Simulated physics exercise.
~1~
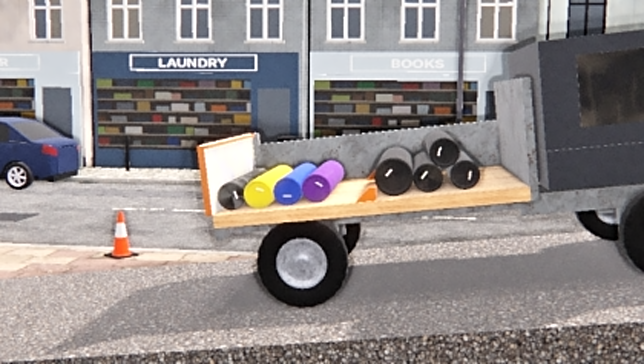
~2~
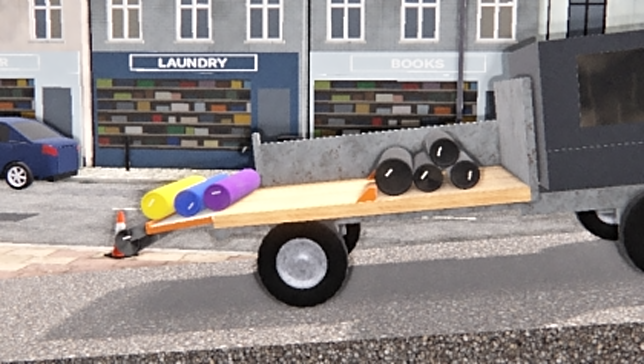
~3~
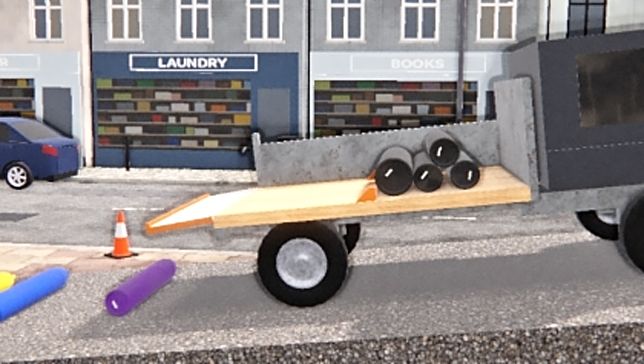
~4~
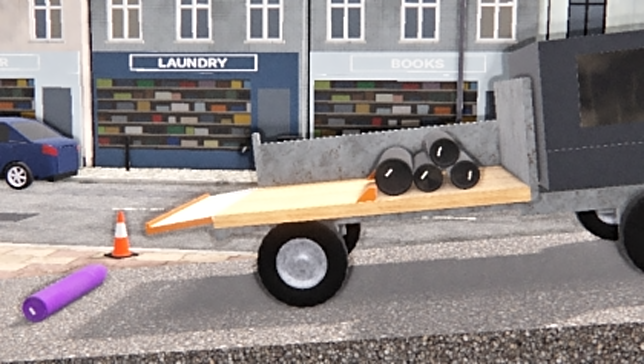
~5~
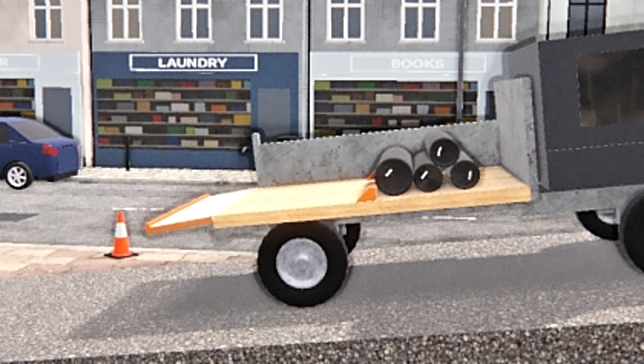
Four loose cylinders, one black, one yellow, one blue and one purple, lie against the raised tailgate of a dark pick-up, seen side-on on a street sloping down to the left, past a laundry and a bookshop. Four more black ones sit stacked behind an orange chock mid-bed. The tailgate swings down at the left, and the loose cylinders roll left over it. They drop onto the road and keep rolling downhill, the purple one trailing the yellow and blue. Purple leaves view last, while the black stack, the traffic cone and the parked blue car stay put beside the lowered, empty gate.
